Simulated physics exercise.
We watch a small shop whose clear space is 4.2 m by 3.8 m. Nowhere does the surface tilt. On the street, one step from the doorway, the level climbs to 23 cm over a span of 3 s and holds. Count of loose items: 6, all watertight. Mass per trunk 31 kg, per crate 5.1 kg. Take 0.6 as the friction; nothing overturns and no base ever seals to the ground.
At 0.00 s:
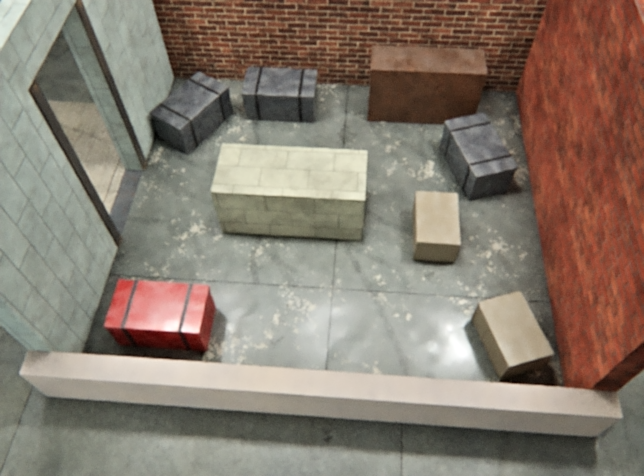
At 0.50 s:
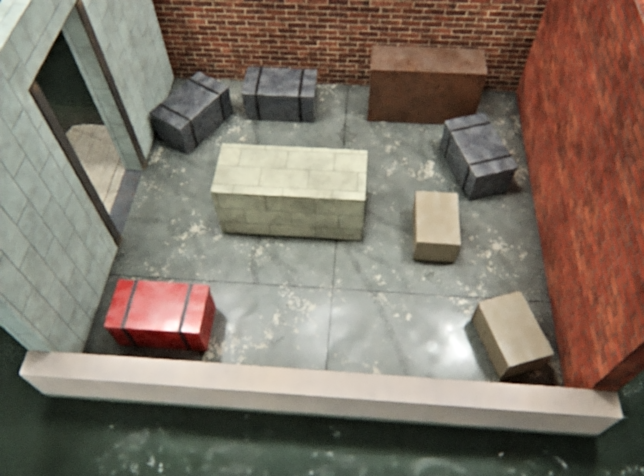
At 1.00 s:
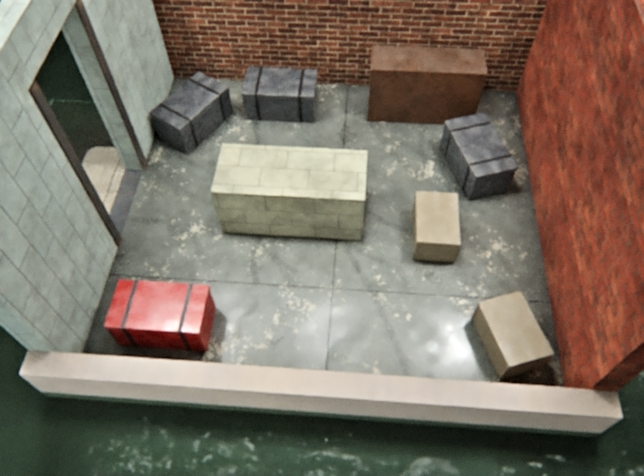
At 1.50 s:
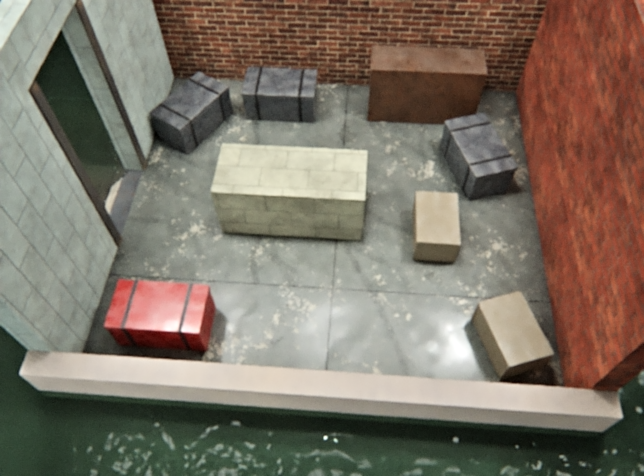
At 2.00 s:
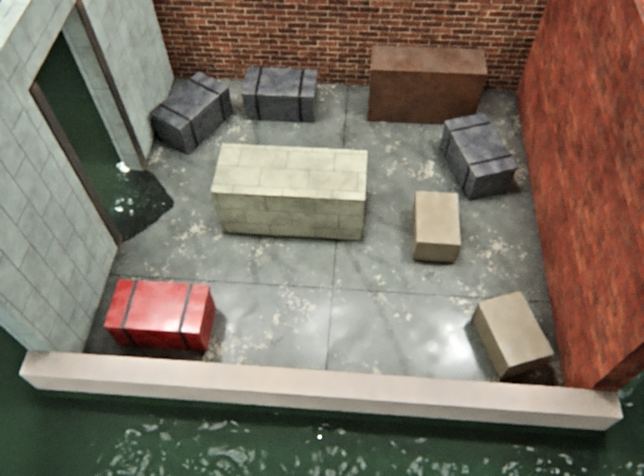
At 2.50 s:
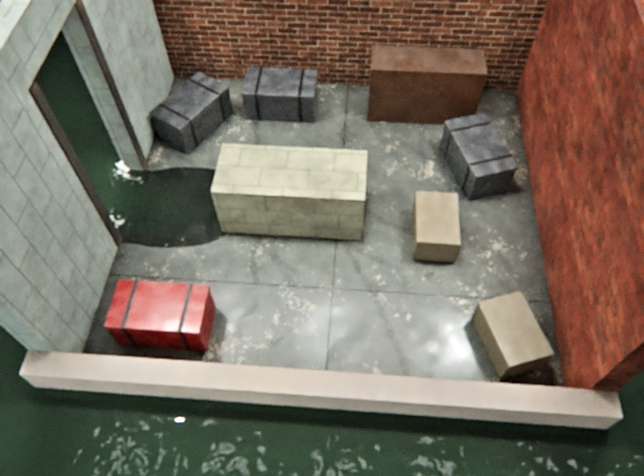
In a small walled room with a red trunk and several other boxes, dark green water covers the ground outside, then enters through the left doorway and spreads to the pale central block, while the trunk and boxes stay still.
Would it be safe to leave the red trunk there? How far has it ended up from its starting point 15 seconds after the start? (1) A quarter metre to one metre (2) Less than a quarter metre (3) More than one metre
1.
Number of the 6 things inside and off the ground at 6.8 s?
It comes to 2 of them.
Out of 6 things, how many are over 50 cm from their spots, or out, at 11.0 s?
2.
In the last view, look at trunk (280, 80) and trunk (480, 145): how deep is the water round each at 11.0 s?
First about 10 cm, second about 14 cm.
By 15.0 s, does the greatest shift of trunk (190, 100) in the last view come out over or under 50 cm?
Below.
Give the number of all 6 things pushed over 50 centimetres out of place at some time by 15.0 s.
The number is 4.
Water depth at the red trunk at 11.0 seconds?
Close to 7 centimetres.
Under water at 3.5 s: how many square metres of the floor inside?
Around 4.0 m2 of it.
After 3.5 s the red trunk is near (157, 305), 0.0 m from its start, aground; 0 afloat.
After 6.8 s the red trunk is near (157, 305), 0.0 m from its start, aground; 2 afloat.
After 11.0 s the red trunk is near (157, 305), 0.0 m from its start, aground; 4 afloat.
After 15.0 s the red trunk is near (204, 270), 0.5 m from its start, afloat; 6 afloat.
